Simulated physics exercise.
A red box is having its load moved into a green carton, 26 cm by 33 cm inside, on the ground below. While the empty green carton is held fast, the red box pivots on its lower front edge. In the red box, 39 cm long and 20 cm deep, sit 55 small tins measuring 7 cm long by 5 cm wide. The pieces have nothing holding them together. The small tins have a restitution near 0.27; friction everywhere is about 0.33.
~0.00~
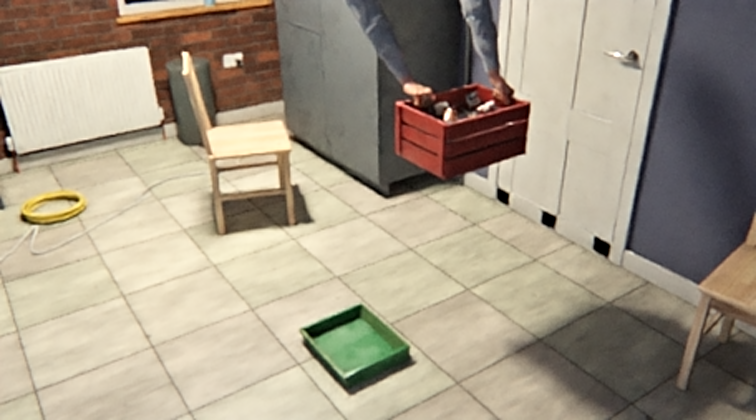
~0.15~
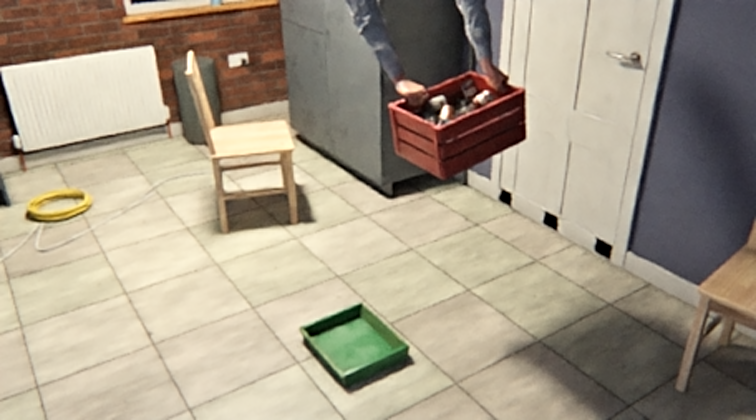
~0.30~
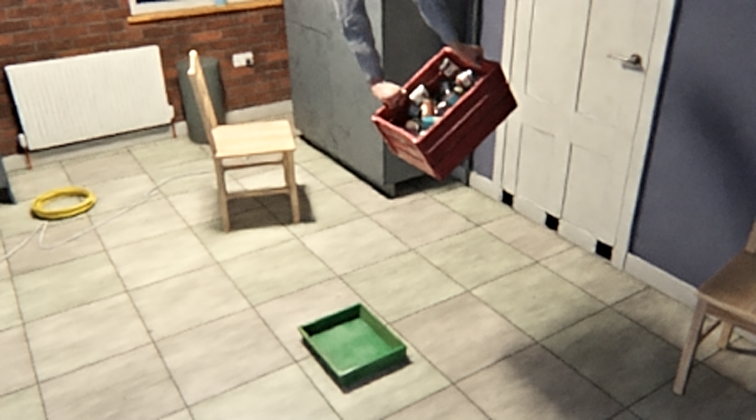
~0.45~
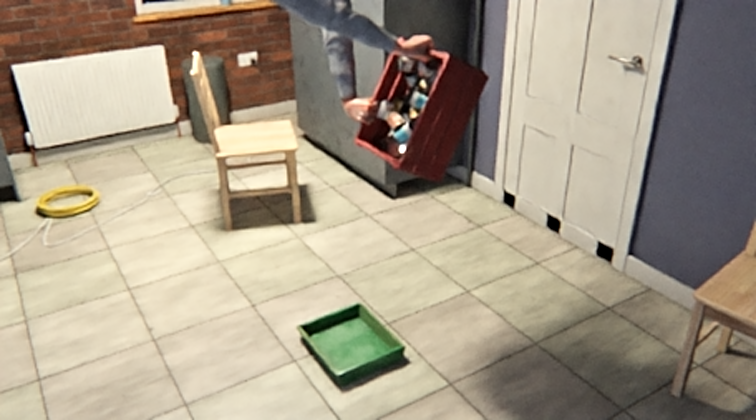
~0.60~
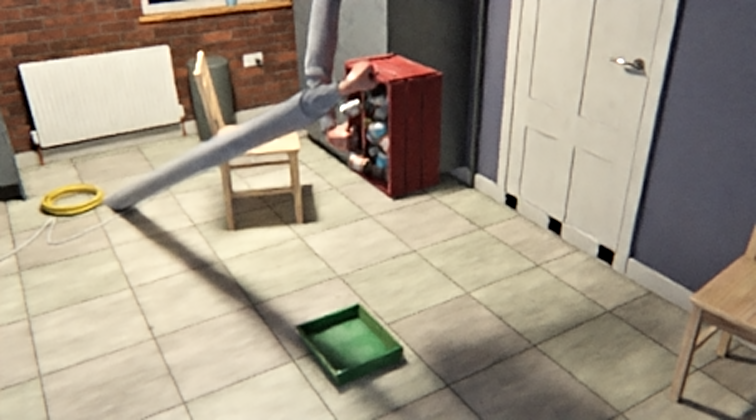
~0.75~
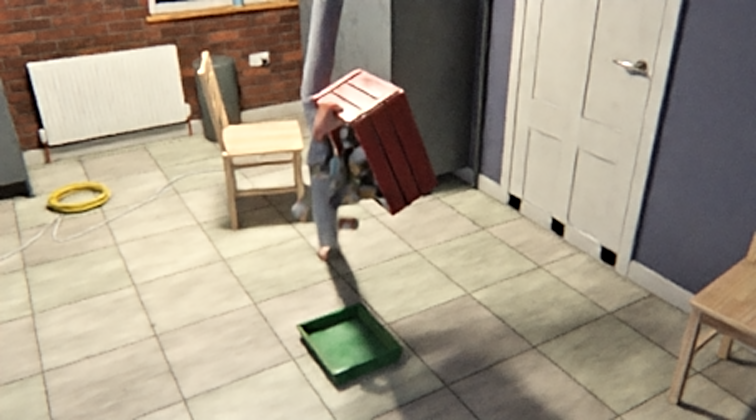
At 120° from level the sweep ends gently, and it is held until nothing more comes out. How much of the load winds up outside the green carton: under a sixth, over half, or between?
Outside the green carton: The majority.
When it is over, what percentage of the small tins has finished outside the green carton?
About 70 per cent.
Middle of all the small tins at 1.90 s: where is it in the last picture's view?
Look near pixel (239, 380).
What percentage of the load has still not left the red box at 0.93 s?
Around 20 in a hundred is still inside.
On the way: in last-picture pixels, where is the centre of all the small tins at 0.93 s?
Near pixel (329, 243).
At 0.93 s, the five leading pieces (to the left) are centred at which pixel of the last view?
Close to (267, 336).
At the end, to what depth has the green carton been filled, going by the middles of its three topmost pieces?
Around 4 centimetres.
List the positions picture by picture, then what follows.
In the first frame (places track the rim corner closest to us here; the camera moves round a little), red box (449, 124); green carton (346, 375); tipped 0°; all still inside.
Red box (441, 127); tipped 9°, in the second frame.
Red box (420, 139); tipped 32°, in the third frame.
Red box (399, 164); tipped 61°, in the fourth frame.
Red box (390, 194); tipped 90°, in the fifth frame.
Red box (391, 213); green carton (336, 372); tipped 112°; 14 out, the lowest tin at (327, 253), in the sixth frame.
After 0.93 s, tilt 120°; 12 still in the red box, 3 outside the green carton and 40 in the air.
After 1.16 s, tilt 120°; 1 still in the red box, 6 in the green carton, 34 outside the green carton and 14 in the air.
After 1.48 s, tilt 120°; 15 in the green carton, 39 outside the green carton and 1 in the air.
When it is over (at 1.90 s), 16 in the green carton and 39 outside the green carton. Asked share, 39 of 55, 71 per cent.
